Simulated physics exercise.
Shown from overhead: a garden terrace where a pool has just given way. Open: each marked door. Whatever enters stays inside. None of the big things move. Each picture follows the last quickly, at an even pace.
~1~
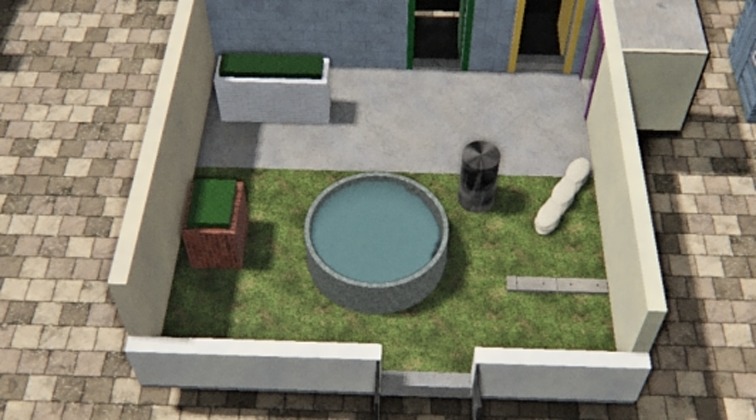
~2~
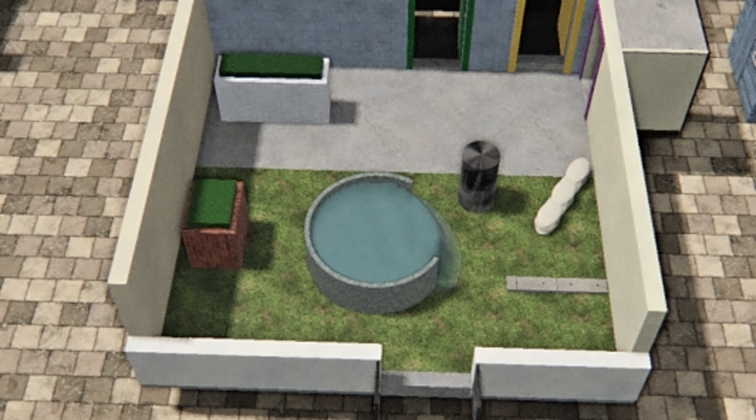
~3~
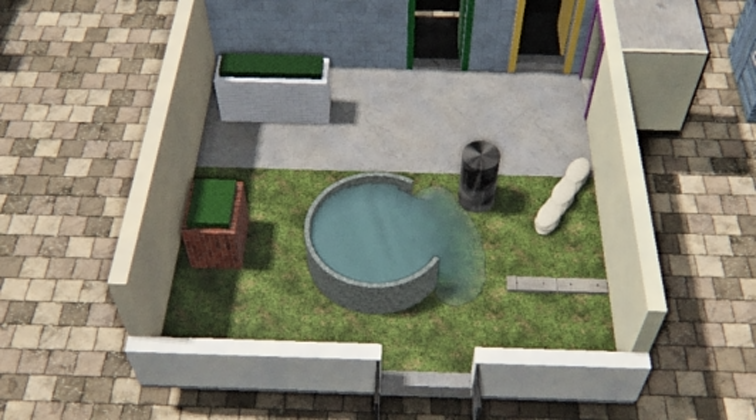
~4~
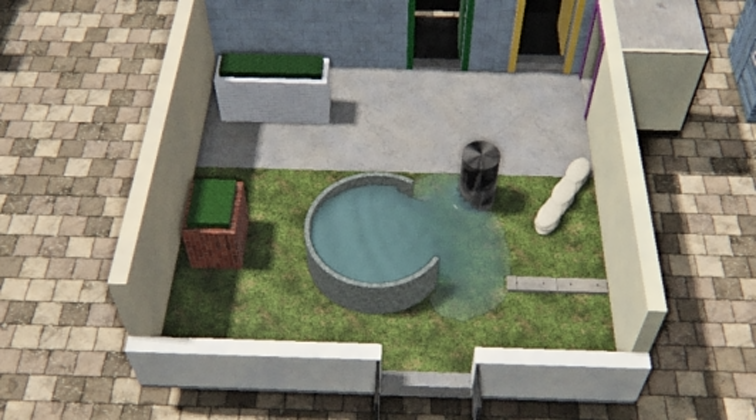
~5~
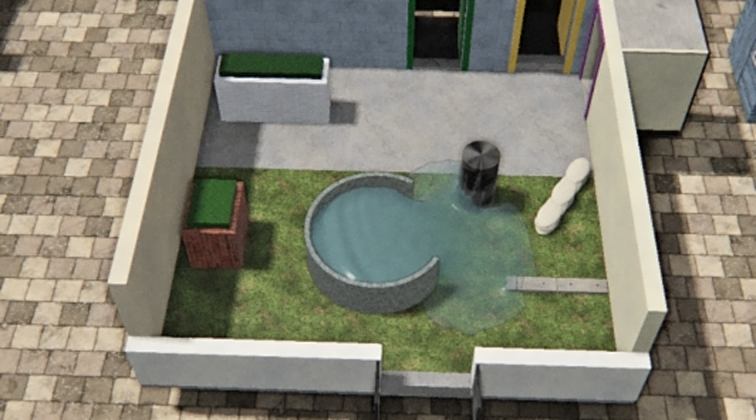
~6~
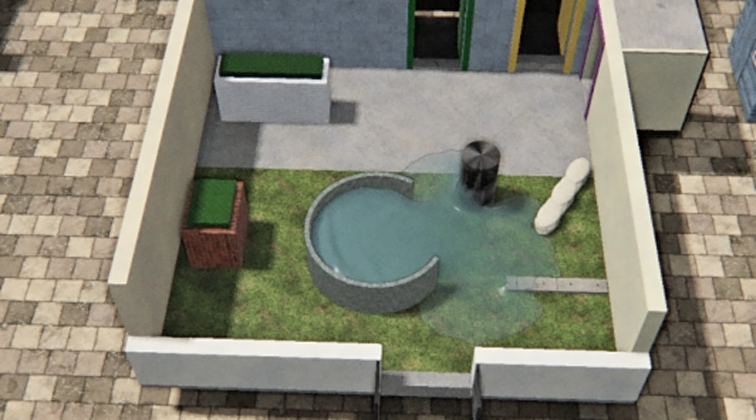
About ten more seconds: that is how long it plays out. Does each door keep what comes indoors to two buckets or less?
The purple door will top two buckets; the yellow door will not top two buckets; the green door will top two buckets.
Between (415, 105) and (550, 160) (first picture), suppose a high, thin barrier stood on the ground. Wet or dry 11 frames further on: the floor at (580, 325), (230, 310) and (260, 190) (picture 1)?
Submerged; untouched; untouched.
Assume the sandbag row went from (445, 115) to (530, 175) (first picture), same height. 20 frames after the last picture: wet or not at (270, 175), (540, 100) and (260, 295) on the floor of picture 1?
First point still bare, second inundated, third still bare.
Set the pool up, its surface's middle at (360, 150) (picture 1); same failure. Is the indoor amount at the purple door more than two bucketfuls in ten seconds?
In short, the purple door overshoots the limit.
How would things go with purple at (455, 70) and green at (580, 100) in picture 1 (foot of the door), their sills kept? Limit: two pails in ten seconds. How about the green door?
Note: Green door breaks the limit.
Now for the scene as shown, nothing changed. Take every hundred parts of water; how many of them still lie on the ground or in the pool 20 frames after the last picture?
About 98 per cent.
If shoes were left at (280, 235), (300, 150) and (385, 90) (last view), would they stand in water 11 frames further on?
First spot spared, second spot spared, third spot submerged.
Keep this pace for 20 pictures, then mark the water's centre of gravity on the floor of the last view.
My pick is pixel (487, 229).
A moment on, water covers 30 % of the floor; the purple door not reached, the yellow door not reached, the green door not reached.
Next, water covers 50 % of the floor; the purple door not reached, the yellow door not reached, the green door under two buckets in.
Then, water covers 55 % of the floor; the purple door under two buckets in, the yellow door wet at the sill, nothing in, the green door over two buckets in.
Later, water covers 65 % of the floor; the purple door over two buckets in, the yellow door wet at the sill, nothing in, the green door over two buckets in.
In the end, water covers 90 % of the floor; the purple door over two buckets in, the yellow door wet at the sill, nothing in, the green door over two buckets in.
